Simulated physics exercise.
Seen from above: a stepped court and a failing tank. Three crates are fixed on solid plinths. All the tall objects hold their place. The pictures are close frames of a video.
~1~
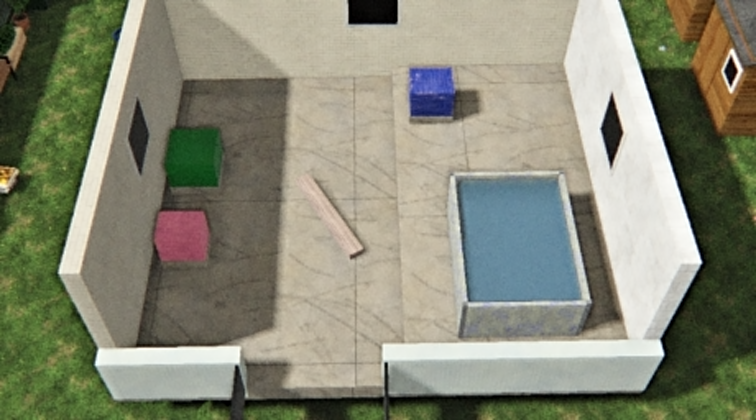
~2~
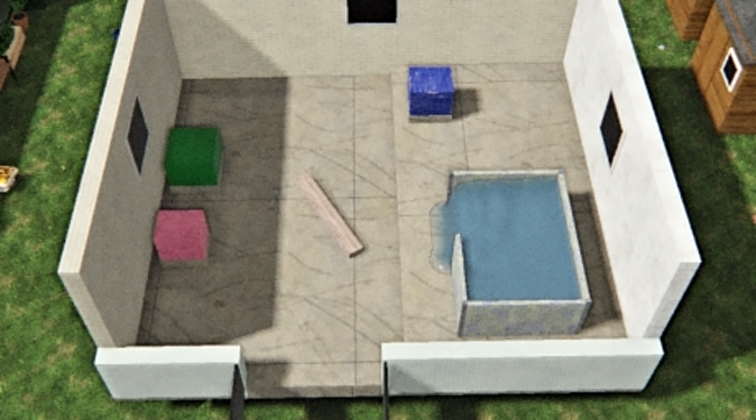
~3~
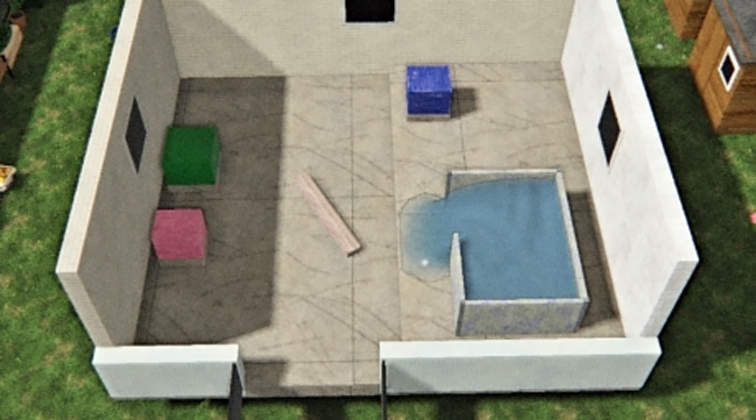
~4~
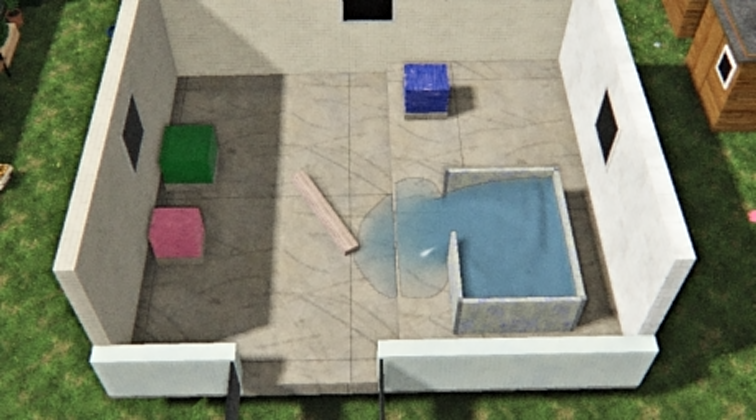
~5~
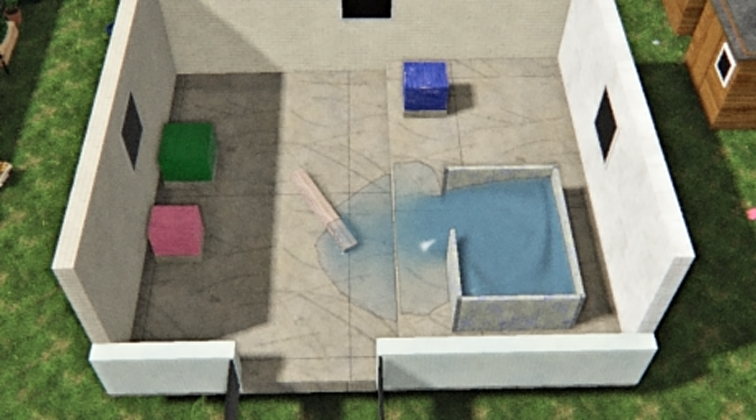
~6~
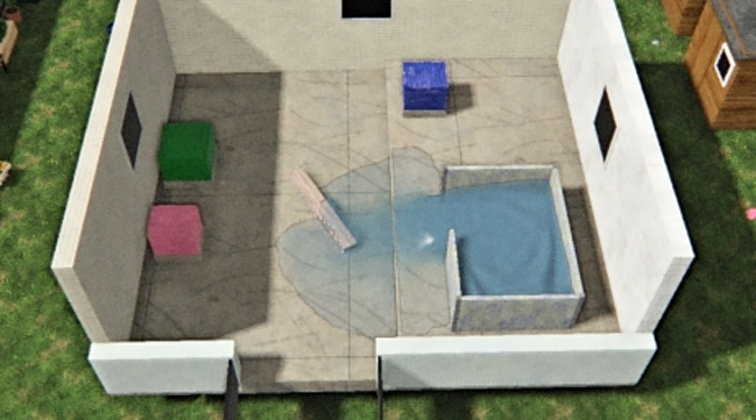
In the video, seen from above, a gap opens in the left side of a water-filled tank in a walled court, and water pours out, spreading leftward across the paved floor and around a pale plank.
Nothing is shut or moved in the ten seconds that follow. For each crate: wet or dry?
The blue crate stays dry; the green crate gets wet; the pink crate gets wet.
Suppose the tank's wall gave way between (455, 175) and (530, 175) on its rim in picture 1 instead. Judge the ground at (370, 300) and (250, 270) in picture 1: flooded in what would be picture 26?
In that order: Clear, free of water.
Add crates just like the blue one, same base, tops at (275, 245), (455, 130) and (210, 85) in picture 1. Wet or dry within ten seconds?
In turn: Ends up wet, is safe, is soaked.
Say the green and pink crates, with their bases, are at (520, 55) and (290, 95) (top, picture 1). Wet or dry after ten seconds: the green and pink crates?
One by one: The green crate keeps dry, the pink crate ends up wet.
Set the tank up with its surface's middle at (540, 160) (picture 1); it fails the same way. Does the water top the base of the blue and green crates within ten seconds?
The blue crate is wetted, the green crate takes water.
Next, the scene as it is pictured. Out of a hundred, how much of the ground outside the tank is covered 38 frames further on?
About 60 per cent.
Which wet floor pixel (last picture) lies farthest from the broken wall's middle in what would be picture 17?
Close to (196, 77).
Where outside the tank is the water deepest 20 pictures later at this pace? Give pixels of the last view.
At about (225, 83).
A moment on, water covers 40 % of the floor; the blue crate water round its plinth, the green crate not reached, the pink crate water round its plinth.
Next, water covers 60 % of the floor; the blue crate water round its plinth, the green crate water round its plinth, the pink crate water round its plinth.
Then, water covers 60 % of the floor; the blue crate water round its plinth, the green crate water round its plinth, the pink crate water round its plinth.
Later, water covers 60 % of the floor; the blue crate water round its plinth, the green crate water round its plinth, the pink crate water round its plinth.
In the end, water covers 65 % of the floor; the blue crate stayed above the water, the green crate was topped, the pink crate was topped.
